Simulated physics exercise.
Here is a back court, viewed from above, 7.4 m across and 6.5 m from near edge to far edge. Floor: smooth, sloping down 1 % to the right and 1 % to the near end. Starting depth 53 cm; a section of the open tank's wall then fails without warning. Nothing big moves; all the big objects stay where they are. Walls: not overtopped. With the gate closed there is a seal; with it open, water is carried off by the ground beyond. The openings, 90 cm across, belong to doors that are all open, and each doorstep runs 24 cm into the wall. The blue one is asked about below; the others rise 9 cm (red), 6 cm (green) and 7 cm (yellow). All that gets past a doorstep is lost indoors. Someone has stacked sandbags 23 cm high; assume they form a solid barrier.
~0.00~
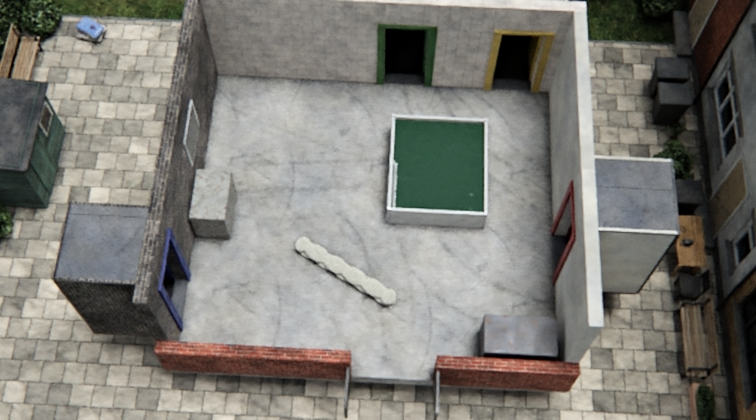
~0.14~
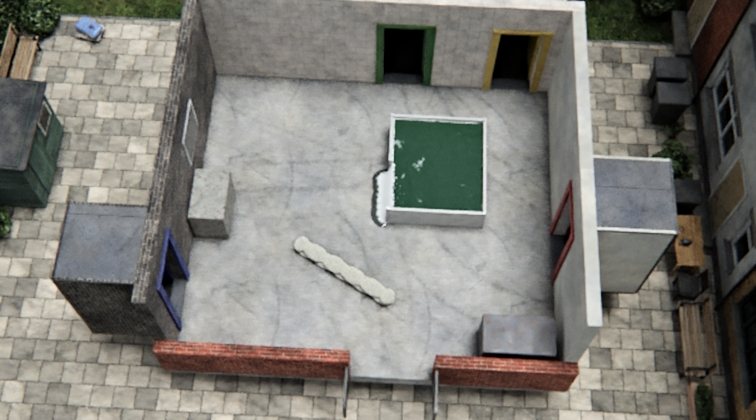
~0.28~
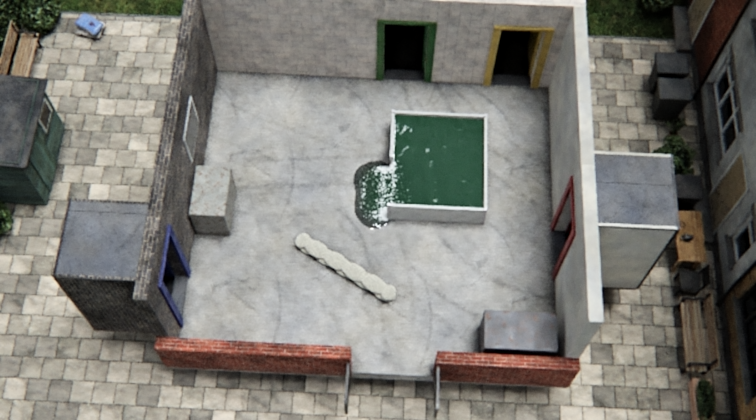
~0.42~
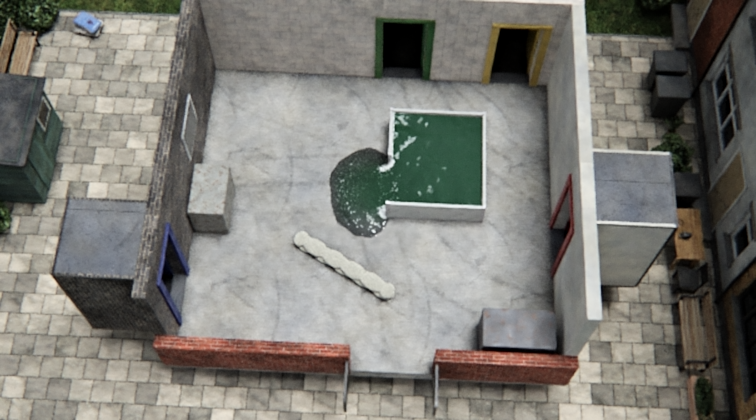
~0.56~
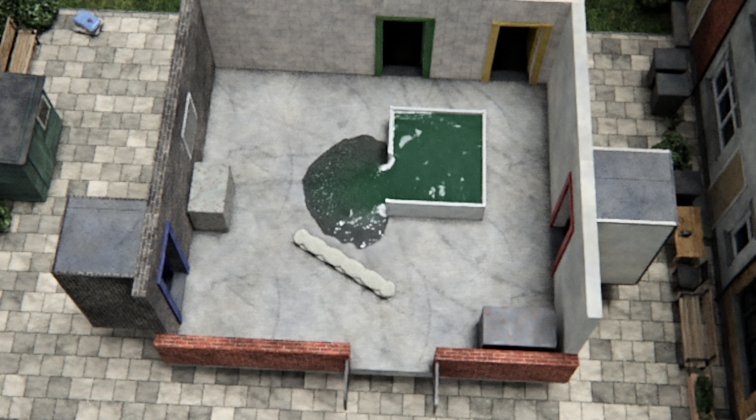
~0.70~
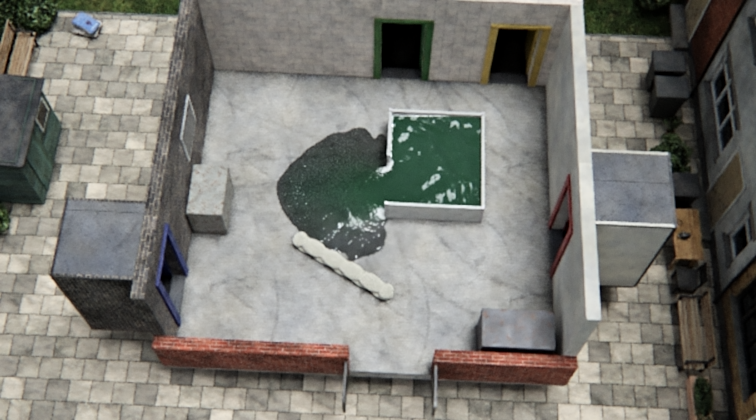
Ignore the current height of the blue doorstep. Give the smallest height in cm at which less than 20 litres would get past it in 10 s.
Close to 5.5 cm is just enough.
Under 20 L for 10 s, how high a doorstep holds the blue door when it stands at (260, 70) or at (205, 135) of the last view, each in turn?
In turn: About 10.0 cm, about 12.0 cm.
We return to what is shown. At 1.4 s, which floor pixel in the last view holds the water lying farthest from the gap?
Lab note: Front tip approx. at (200, 177).
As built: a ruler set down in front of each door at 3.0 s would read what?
Door by door, in centimetres - red 0, blue 9, green 0, yellow 0.
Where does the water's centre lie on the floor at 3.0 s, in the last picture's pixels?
Around (352, 184).
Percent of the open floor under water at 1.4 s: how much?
I'd say near 20 percent is wet.
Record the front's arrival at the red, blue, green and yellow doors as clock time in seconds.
Arrival times - red: 6.0 s; blue: 2.2 s; green: 5.5 s; yellow: 7.0 s.
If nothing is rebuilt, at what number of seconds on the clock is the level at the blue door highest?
Peak time: About 2.8 s.
After 1.4 s water covers 20 % of the floor, deepest (29 cm) near (378, 201); it has not reached the blue door.
After 3.0 s water covers 40 % of the floor, deepest (24 cm) near (240, 202); 9 cm at the blue door, 0 litres in over its 12 cm doorstep.
After 10.0 s water covers 90 % of the floor, deepest (11 cm) near (537, 368); 5 cm at the blue door, 0 litres in over its 12 cm doorstep.
At the blue door as built, the water arrived by 2.2 s and peaked near 9 cm at 2.8 s.
With a doorstep of 5 cm, 26 litres would have come in within the 10 s; with 6 cm, 16 litres. So under 20 litres takes about 5.5 cm.
